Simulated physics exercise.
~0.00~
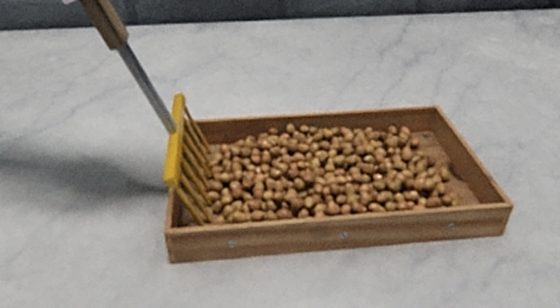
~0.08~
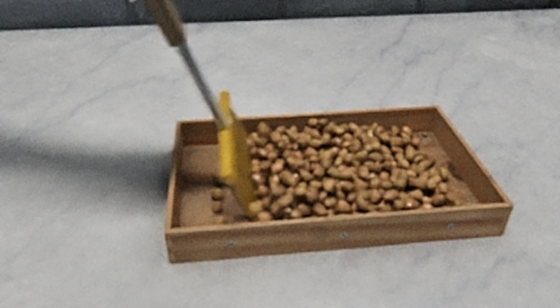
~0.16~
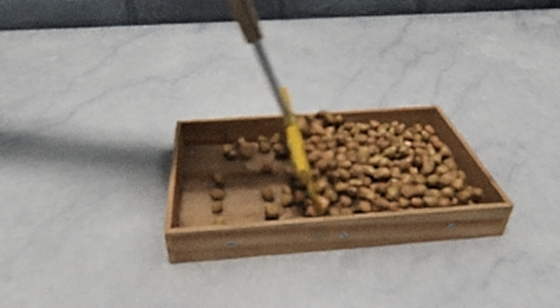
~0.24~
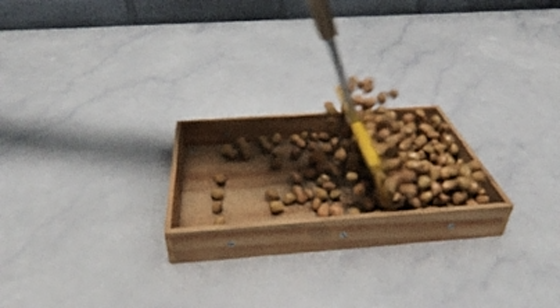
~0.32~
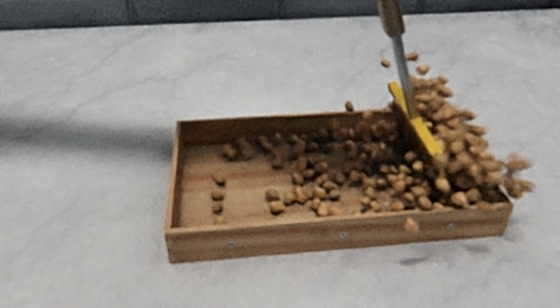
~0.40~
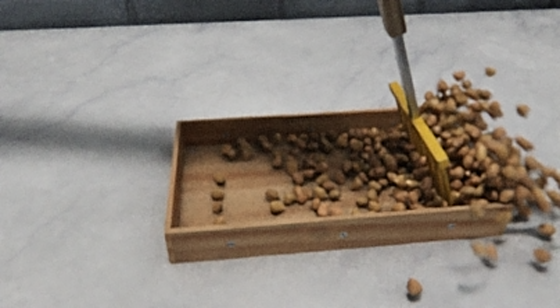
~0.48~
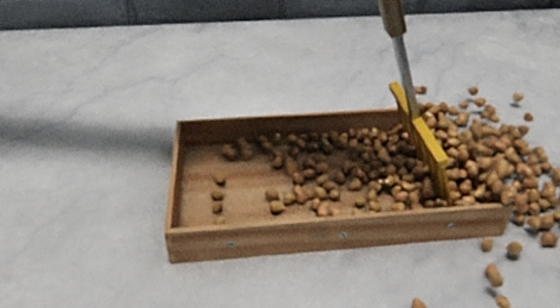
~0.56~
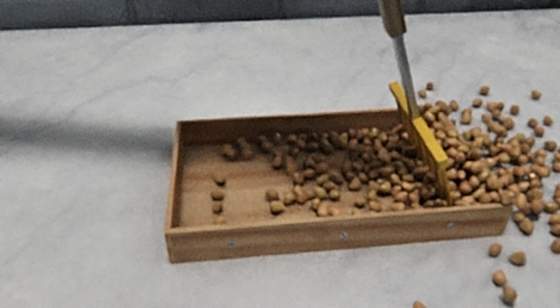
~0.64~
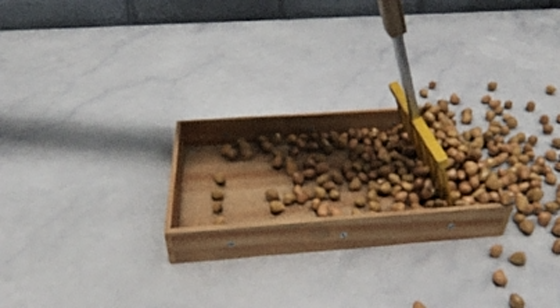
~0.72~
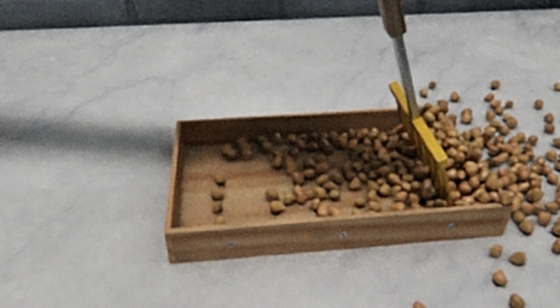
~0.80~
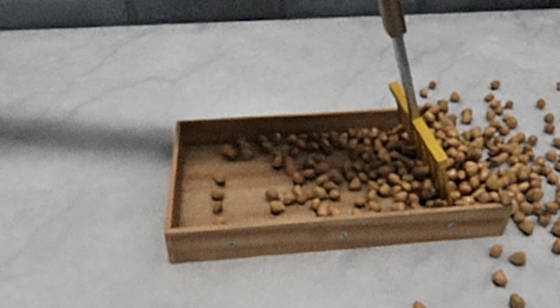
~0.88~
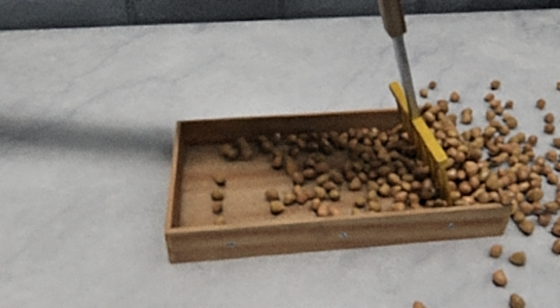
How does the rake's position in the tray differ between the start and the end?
At the start the rake is at the left end of the tray, beside the heap of beans. At the end it rests near the right end, with beans on both sides of it.
Shallow brown tray of beans losing part of its load as a yellow rake sweeps right and stops, scattering many outside.
